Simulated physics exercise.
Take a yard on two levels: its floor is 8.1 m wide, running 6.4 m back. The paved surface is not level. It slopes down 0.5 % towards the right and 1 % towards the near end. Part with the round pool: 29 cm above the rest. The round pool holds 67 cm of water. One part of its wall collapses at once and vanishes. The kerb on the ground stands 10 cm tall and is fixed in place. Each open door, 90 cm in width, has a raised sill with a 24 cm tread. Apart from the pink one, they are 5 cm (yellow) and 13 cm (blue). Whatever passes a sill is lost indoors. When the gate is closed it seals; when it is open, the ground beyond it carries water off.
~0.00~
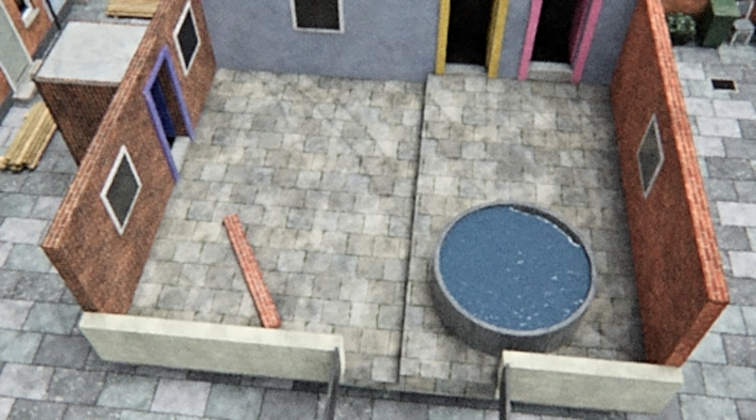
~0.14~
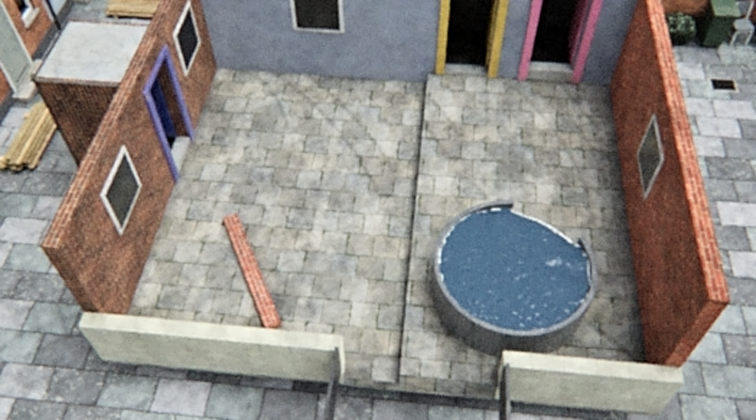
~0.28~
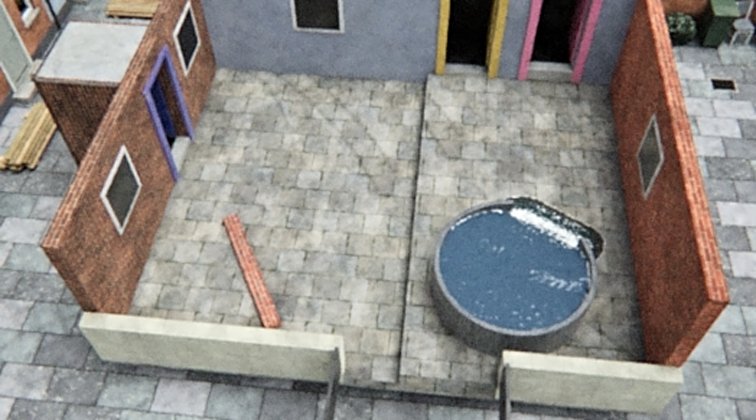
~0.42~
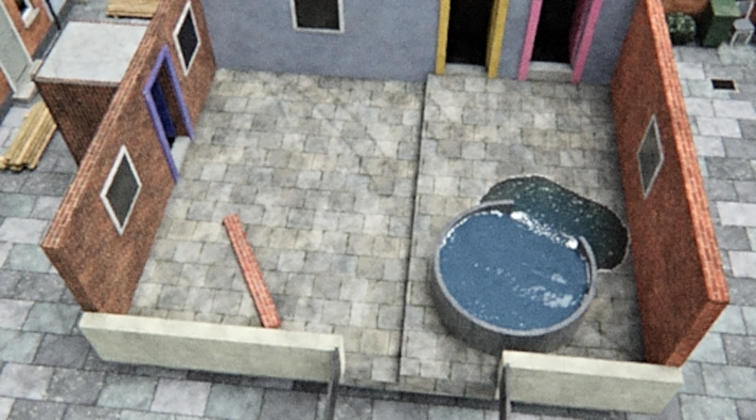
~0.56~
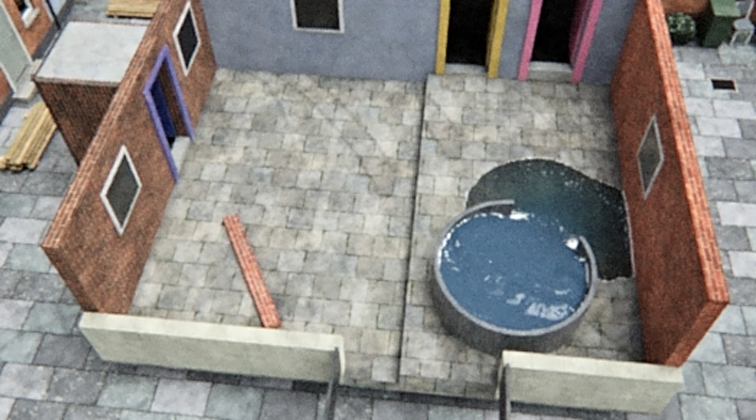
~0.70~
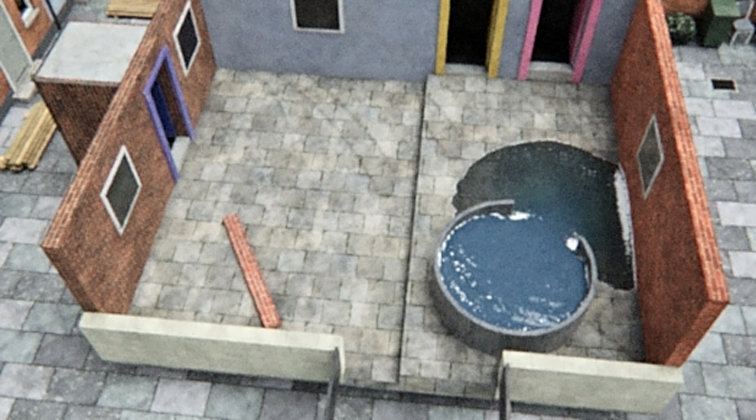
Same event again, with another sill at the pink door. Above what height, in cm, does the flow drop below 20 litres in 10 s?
About 27 cm.
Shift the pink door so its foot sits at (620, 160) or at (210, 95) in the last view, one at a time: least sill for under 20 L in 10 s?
In turn: About 17 cm, about 10.0 cm.
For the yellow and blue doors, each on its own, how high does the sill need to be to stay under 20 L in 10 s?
About 8.5 cm at yellow and 6.0 cm at blue.
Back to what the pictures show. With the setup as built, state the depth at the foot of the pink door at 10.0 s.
Lab note: Depth approx. 5.5 cm.
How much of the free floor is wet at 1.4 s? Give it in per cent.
Close to 20 per cent is wet.
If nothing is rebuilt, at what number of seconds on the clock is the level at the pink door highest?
I'd say near 2.8 seconds.
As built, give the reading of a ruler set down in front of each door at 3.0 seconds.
Yellow door 13 cm, blue door 0 cm, pink door 32 cm.
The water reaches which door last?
The blue door.
After 1.4 s water covers 20 % of the floor, deepest (34 cm) near (617, 207); it has not reached the pink door.
After 3.0 s water covers 30 % of the floor, deepest (36 cm) near (593, 92); 32 cm at the pink door, 19 litres in over its 25 cm sill.
After 10.0 s water covers 95 % of the floor, deepest (13 cm) near (123, 330); 5 cm at the pink door, 32 litres in over its 25 cm sill.
At the pink door as built, the water arrived by 1.5 s and peaked near 33 cm at 2.8 s.
Run again over the same 10 s with other heights there, 42 litres in over 23.5 cm, 6 litres over 32 cm. The limit of 20 litres is kept from about 27 cm up.
